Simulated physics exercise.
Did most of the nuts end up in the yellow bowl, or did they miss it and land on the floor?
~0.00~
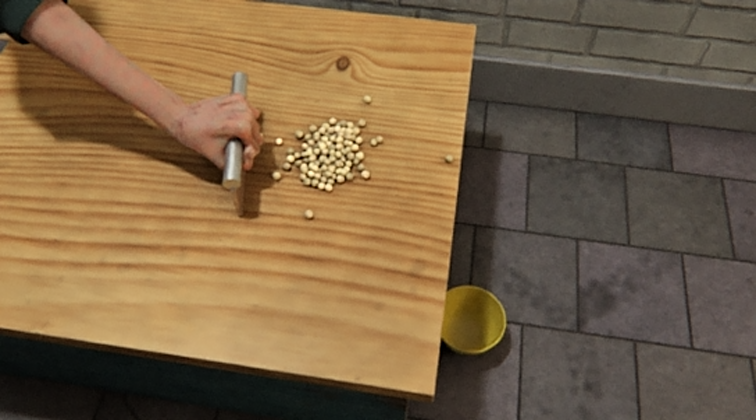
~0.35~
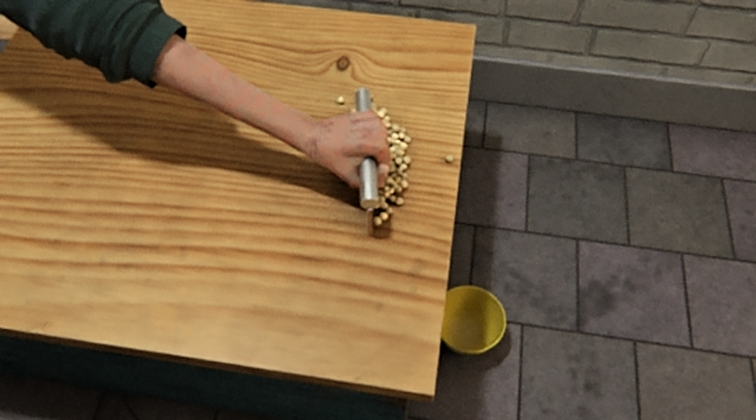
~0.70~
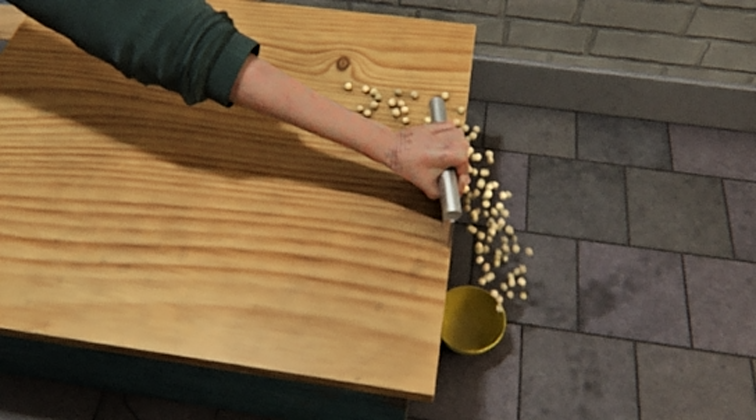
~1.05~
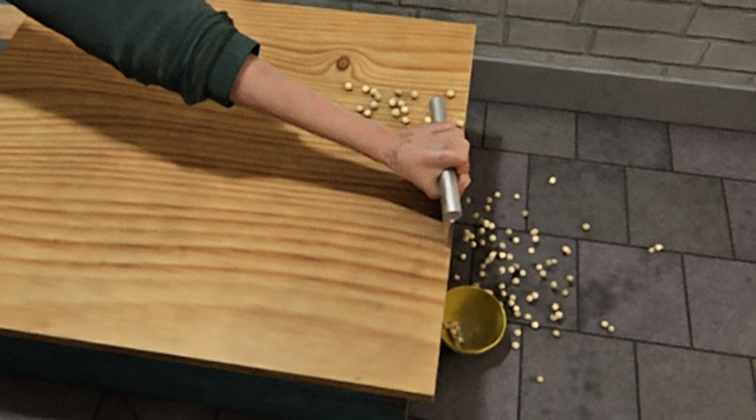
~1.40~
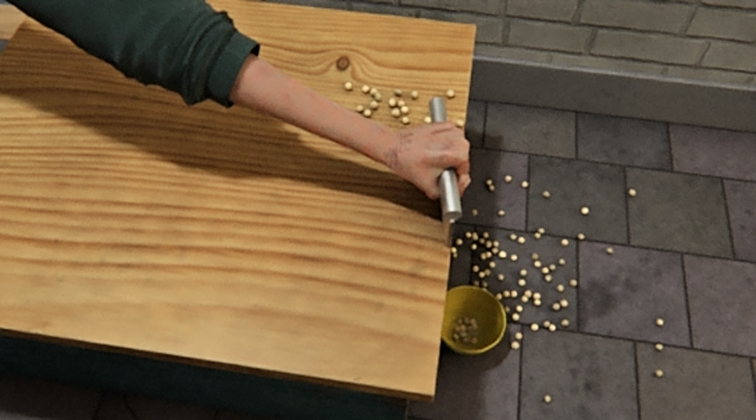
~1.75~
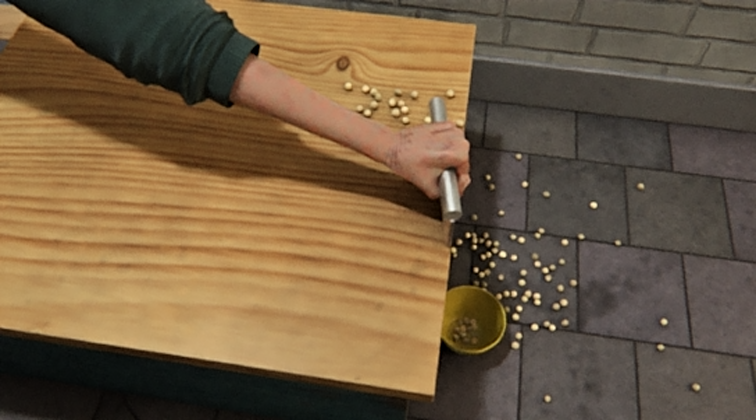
Most of them missed the yellow bowl and scattered across the floor. Only a small share landed in the bowl, and some never left the table.
